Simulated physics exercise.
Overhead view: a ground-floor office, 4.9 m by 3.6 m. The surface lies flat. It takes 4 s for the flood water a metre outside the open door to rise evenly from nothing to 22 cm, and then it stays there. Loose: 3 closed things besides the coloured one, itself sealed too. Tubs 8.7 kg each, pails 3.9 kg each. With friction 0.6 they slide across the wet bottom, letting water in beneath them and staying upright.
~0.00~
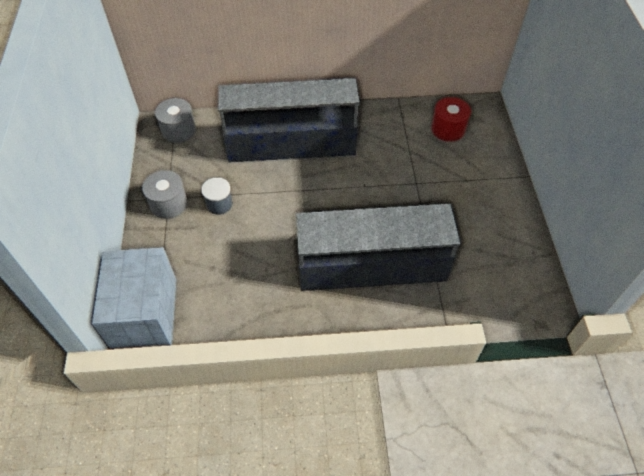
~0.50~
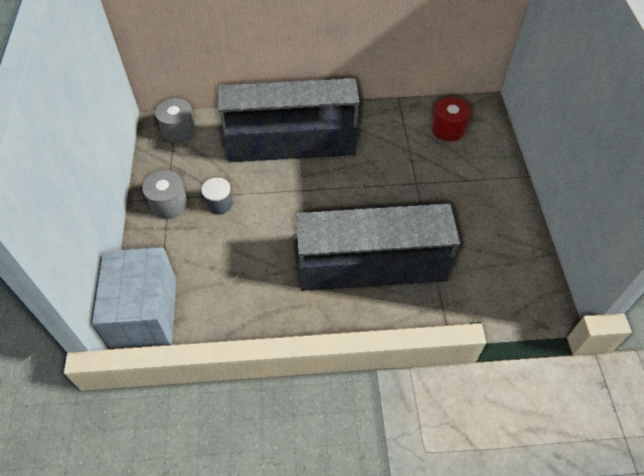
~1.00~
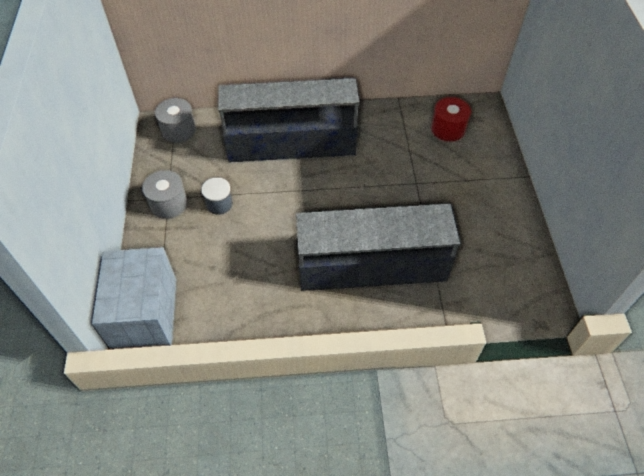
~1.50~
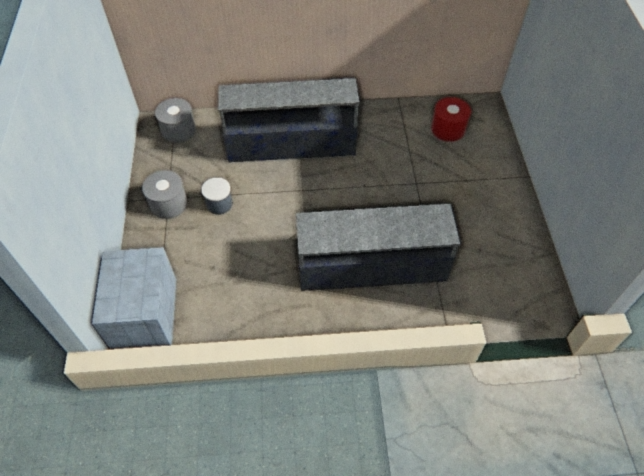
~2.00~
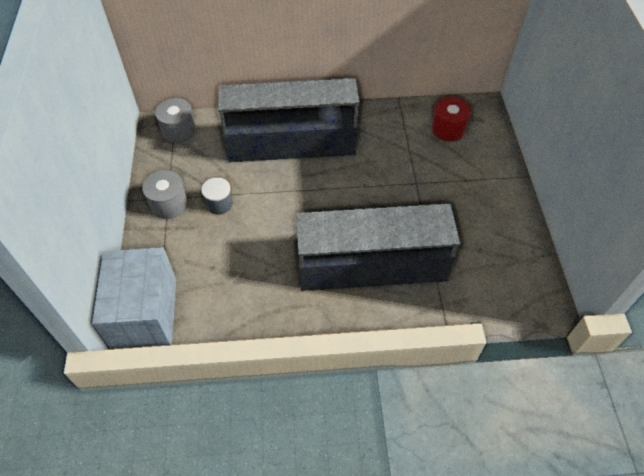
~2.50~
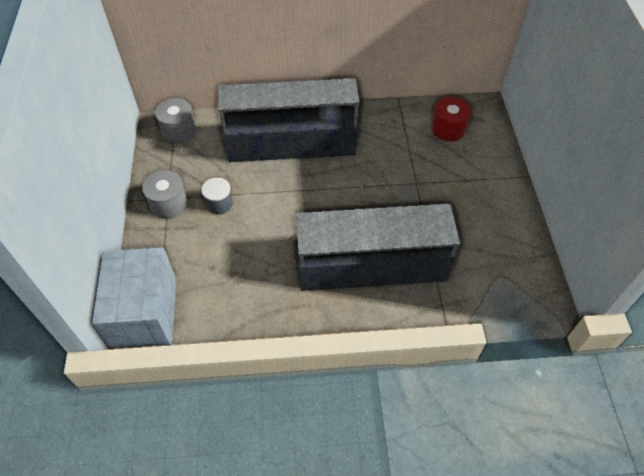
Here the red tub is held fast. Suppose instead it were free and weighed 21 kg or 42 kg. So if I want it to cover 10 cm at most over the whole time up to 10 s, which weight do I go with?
I'd say it needs the double load.
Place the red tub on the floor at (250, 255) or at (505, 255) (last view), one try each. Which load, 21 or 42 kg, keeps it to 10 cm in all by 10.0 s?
In turn: The smaller is enough; it takes the larger.
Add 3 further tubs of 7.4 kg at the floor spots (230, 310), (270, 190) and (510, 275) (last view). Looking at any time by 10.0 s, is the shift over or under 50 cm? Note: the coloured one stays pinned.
In turn: Within it, within it, beyond it.
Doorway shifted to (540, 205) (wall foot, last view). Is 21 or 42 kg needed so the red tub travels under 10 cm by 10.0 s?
Then the lighter mass works.
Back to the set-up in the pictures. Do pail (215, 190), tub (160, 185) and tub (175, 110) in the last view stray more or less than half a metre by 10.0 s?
Not exceeded, Not exceeded, Exceeded, in that order.
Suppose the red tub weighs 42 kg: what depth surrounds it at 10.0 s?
About 12 cm.
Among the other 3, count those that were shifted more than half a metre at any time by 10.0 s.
I count 1 of them.
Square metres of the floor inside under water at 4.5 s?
Around 5.5 m2 of it.
After 3.5 s the red tub would be 0 cm from its start with 21 kg and 0 cm from its start with 42 kg; 0 cm of water round it then.
After 4.5 s the red tub would be 0 cm from its start with 21 kg and 0 cm from its start with 42 kg; 2 cm of water round it then.
After 7.0 s the red tub would be 0 cm from its start with 21 kg and 0 cm from its start with 42 kg; 9 cm of water round it then.
After 10.0 s the red tub would be 50 cm from its start with 21 kg and 0 cm from its start with 42 kg; 12 cm of water round it then.
